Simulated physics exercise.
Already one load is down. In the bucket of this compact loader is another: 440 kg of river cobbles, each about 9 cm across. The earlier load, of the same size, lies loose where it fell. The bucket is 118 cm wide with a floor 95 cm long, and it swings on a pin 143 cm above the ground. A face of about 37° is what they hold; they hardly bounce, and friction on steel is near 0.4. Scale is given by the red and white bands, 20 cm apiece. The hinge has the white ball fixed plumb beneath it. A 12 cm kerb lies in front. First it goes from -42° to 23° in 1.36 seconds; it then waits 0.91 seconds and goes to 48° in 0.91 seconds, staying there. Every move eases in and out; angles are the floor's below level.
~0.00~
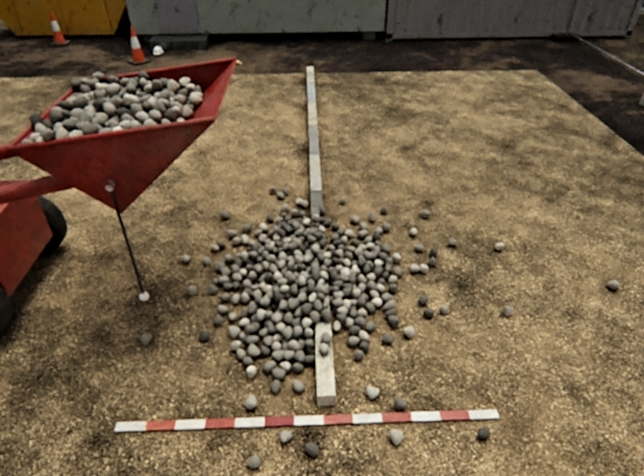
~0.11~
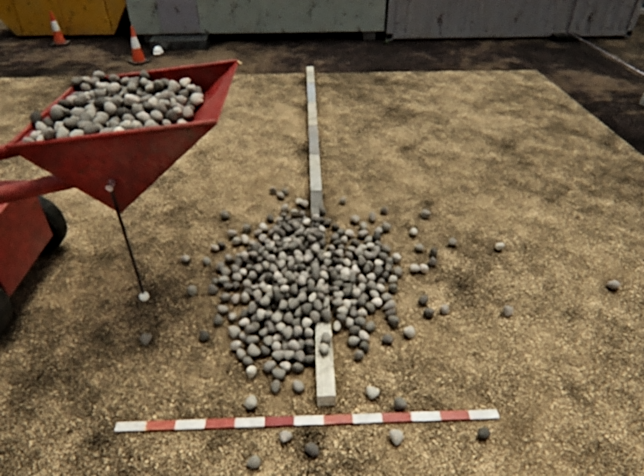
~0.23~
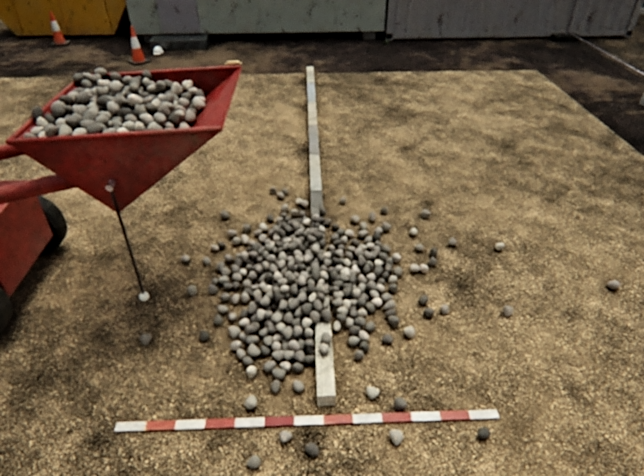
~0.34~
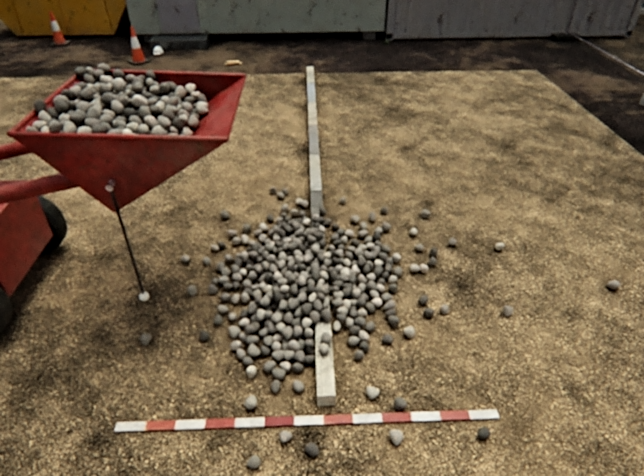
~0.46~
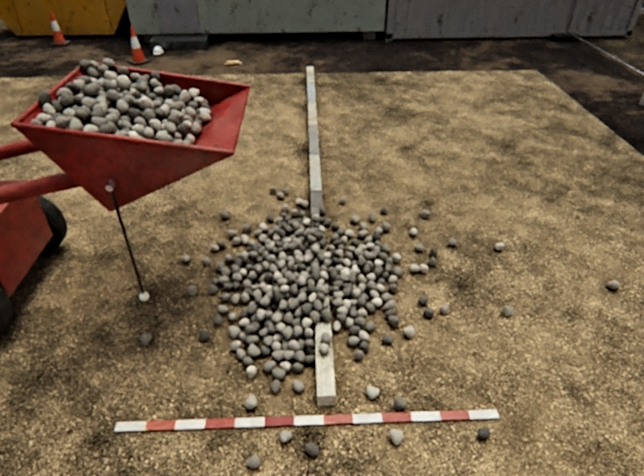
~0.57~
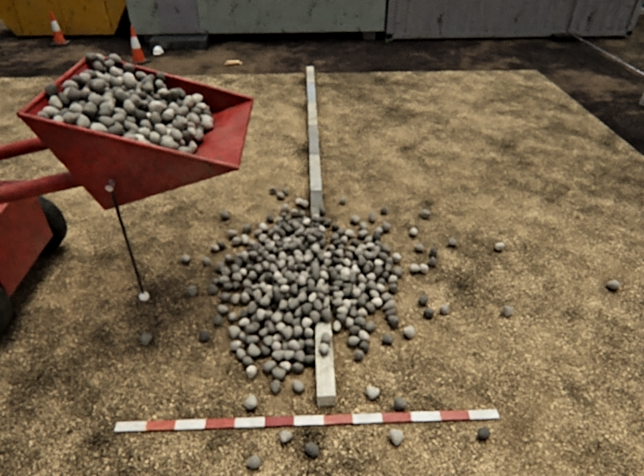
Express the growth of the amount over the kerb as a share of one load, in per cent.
Roughly 34 per cent of a load.
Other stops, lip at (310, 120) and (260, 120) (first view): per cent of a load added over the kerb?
The first would add around 95 per cent, the second around 70 per cent.
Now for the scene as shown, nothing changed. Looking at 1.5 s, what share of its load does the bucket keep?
Roughly 85 per cent remains inside.
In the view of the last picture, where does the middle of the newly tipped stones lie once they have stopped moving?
Middle: Approx. (297, 270) px.
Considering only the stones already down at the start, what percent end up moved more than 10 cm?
About 10 %.
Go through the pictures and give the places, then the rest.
The bucket is at -42°, its lip at (214, 120); the top of the load is at (135, 90). The earlier load is highest near (302, 269), 25 cm above ground level, 73 % on this side of the kerb, 27 % over the kerb, in the first picture.
Lip at (216, 122), floor tilted -41°, highest stones at (125, 89); the stones move at 0.1 m/s on average, in the second picture.
Lip at (221, 129), floor tilted -37°, highest stones at (106, 84); the stones move at 0.2 m/s on average, in the third picture.
Lip at (227, 140), floor tilted -32°, highest stones at (96, 80); the stones move at 0.2 m/s on average, in the fourth picture.
The bucket is at -25°, its lip at (233, 153); the top of the load is at (89, 76); the stones move at 0.3 m/s on average, in the fifth picture.
The bucket is at -17°, its lip at (238, 168); the top of the load is at (96, 68); the stones move at 0.3 m/s on average, in the sixth picture.
After 1.0 s the floor is at 13°; in per cent of one load, 100 in the bucket, 73 on this side of the kerb, 27 over the kerb; the foremost stones are at (474, 263).
After 1.5 s the floor is at 23°; in per cent of one load, 86 in the bucket, 87 on this side of the kerb, 27 over the kerb; the foremost stones are at (474, 263).
After 3.6 s the floor is at 48°; in per cent of one load, 0 in the bucket, 139 on this side of the kerb, 61 over the kerb; the foremost stones are at (518, 294).
After 6.3 s the floor is at 48°; in per cent of one load, 0 in the bucket, 139 on this side of the kerb, 61 over the kerb; the foremost stones are at (518, 294). Net gain over the kerb, 34.
